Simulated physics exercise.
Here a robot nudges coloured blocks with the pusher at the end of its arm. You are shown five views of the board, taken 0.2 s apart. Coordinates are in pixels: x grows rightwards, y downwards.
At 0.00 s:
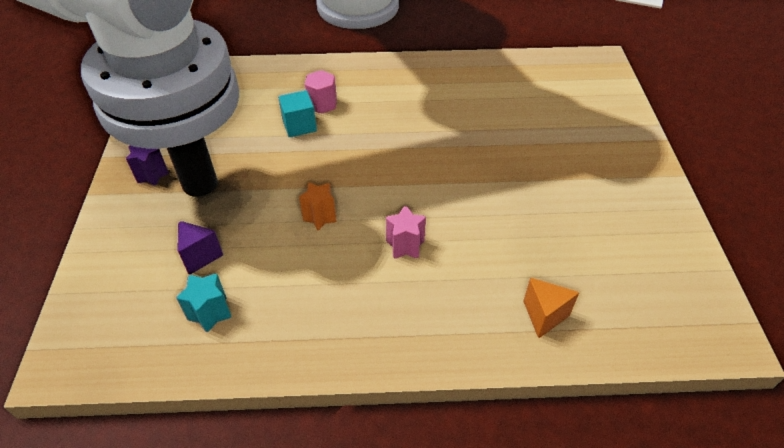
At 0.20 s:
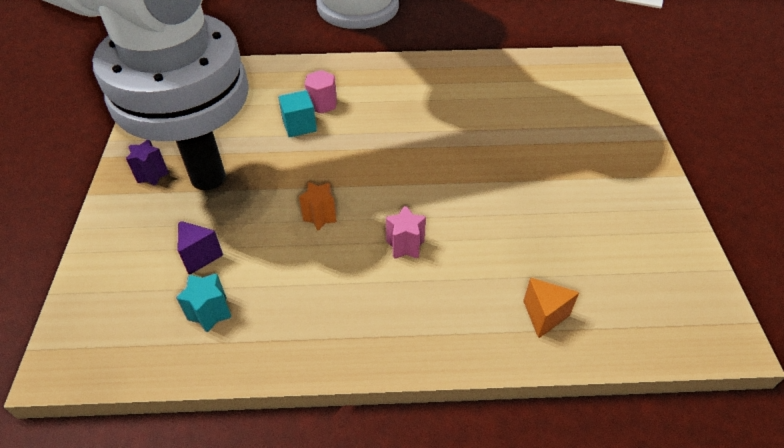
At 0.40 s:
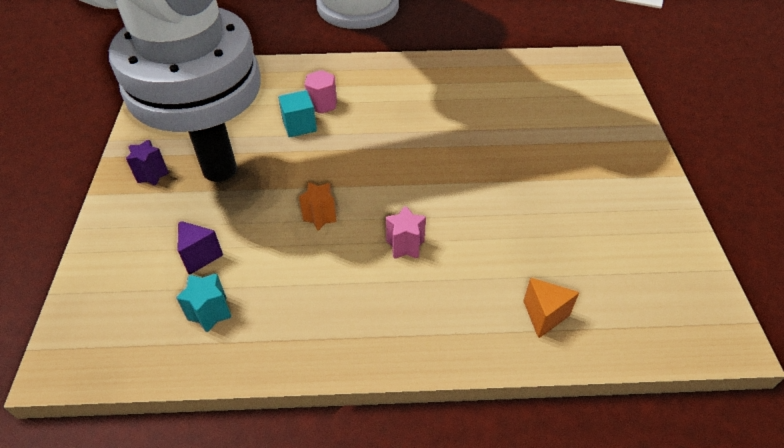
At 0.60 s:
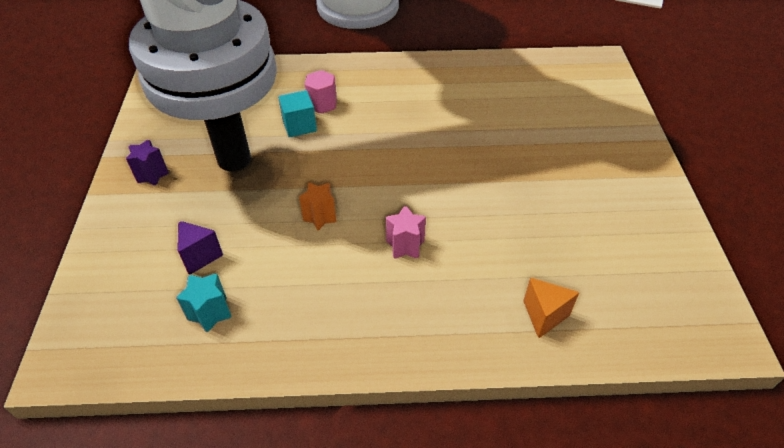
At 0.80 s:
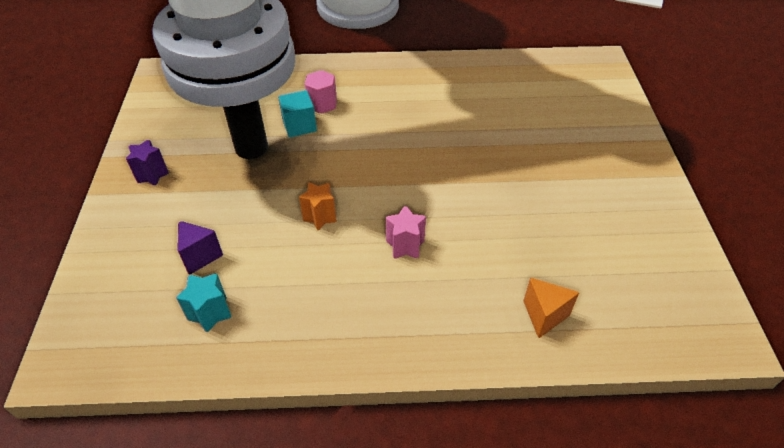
A robot arm moves its black pusher right and upward across the board, touching no blocks.
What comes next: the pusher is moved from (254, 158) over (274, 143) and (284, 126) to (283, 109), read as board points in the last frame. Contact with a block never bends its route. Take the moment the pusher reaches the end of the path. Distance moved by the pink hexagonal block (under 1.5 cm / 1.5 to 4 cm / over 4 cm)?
Offset: 1.5 to 4 cm.
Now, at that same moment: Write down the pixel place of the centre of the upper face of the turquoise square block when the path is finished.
I'd say the turquoise square block ends with its top centre at (310, 84).
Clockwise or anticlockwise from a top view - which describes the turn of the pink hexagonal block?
Twists clockwise.
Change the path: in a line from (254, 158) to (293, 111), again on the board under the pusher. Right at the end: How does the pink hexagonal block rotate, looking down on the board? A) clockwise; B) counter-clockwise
It's B.
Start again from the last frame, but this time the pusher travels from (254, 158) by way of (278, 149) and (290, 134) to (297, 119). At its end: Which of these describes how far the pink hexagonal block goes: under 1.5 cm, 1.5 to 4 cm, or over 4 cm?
Between 1.5 and 4 cm.
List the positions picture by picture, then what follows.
In the first frame, pusher's lower end at (200, 185); turquoise square block at (296, 101); pink hexagonal block at (320, 79).
In the second frame, pusher at (209, 179); blocks still.
In the third frame, pusher at (220, 170); blocks still.
In the fourth frame, pusher at (234, 160); blocks still.
In the fifth frame, pusher at (252, 148); turquoise square block at (296, 101); pink hexagonal block at (320, 79).
What follows on the original path. Halfway along, pusher at (279, 125); turquoise square block at (302, 96), turned 15° anticlockwise.
At the end, pusher at (281, 99); turquoise square block at (310, 84); pink hexagonal block at (335, 70), turned 25° clockwise.
